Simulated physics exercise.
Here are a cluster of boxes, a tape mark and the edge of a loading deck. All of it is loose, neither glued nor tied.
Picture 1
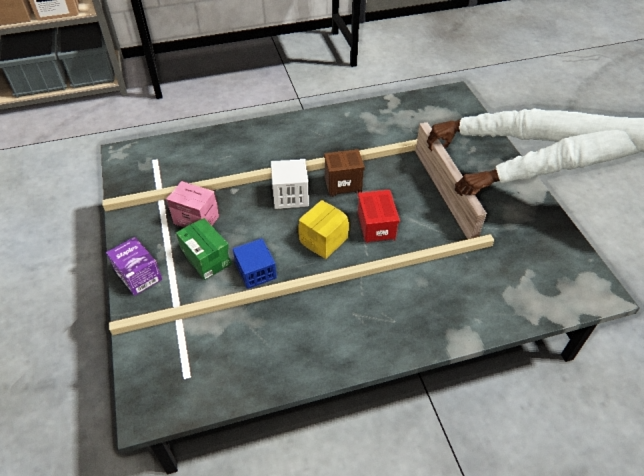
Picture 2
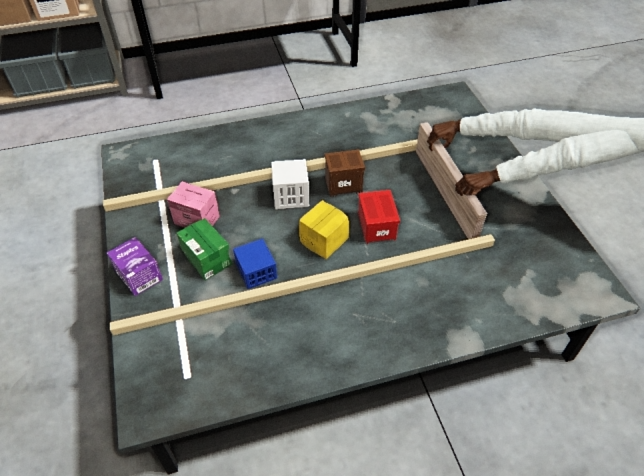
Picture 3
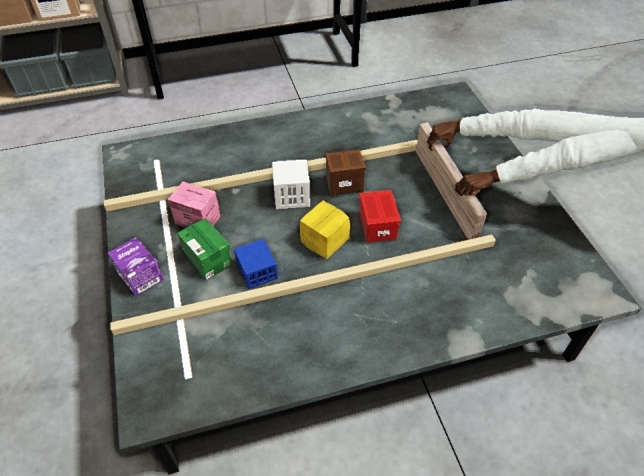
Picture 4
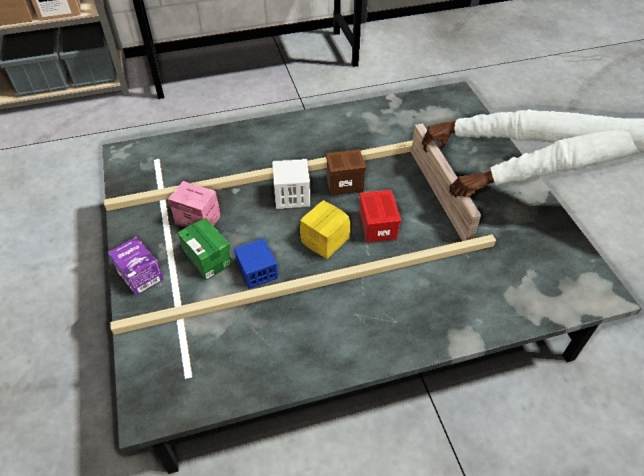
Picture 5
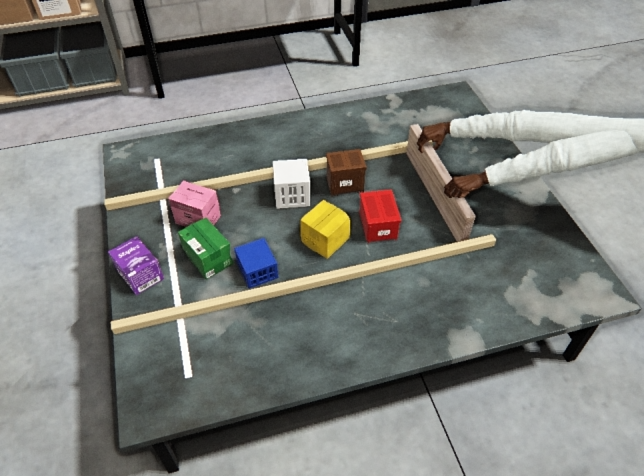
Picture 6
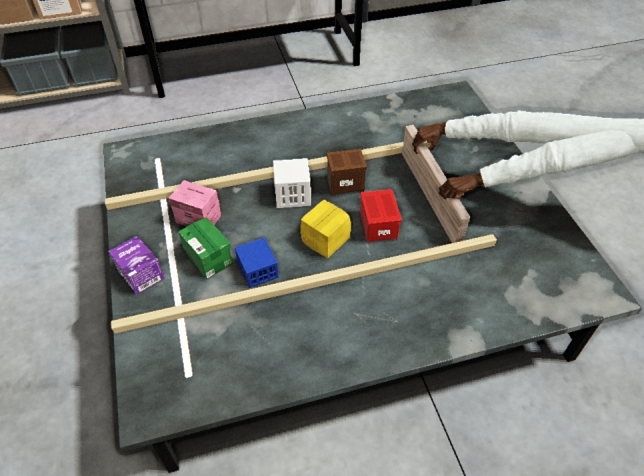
On a dark tabletop, two hands slowly sliding a wooden plank slightly left between two rails, the colourful boxes sitting still.
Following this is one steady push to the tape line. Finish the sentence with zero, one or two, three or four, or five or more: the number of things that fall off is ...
The number of things that fall off is three or four.
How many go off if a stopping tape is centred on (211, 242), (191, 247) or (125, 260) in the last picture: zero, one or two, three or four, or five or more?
Taking the three places in turn: One or two, either three or four, more than four.
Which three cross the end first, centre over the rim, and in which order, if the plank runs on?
Purple box, pink box, green parcel.
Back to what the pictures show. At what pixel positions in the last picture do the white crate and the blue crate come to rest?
First at (106, 221); second at (119, 303).
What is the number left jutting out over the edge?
Overhang count: 3.
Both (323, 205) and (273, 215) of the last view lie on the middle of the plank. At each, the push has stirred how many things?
By the first moment it's 5, by the second it's 7.
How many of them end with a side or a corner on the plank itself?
2 in contact.
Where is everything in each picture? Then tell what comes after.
Purple box (135, 266); pink box (193, 208); green parcel (204, 249); plank (447, 179); tape (168, 252), in the first frame.
Pink box (194, 208); white crate (290, 184), in the second frame.
Green parcel (206, 249); plank (448, 180), in the third frame.
Purple box (136, 266); yellow parcel (325, 229), in the fourth frame.
Pink box (195, 207); red tote (379, 216), in the fifth frame.
Purple box (137, 265); pink box (196, 207); green parcel (207, 248); plank (433, 182); tape (171, 251), in the sixth frame.
Early on, none off yet; purple box at rest near (137, 265); pink box at rest near (196, 207); green parcel at rest near (207, 248).
A while later, none off yet; purple box at rest near (136, 265); pink box travelled about its own width near (157, 214); green parcel travelled about its own width near (175, 248).
Finally, the number that fall off is three or four; lost, green parcel, pink box and purple box.
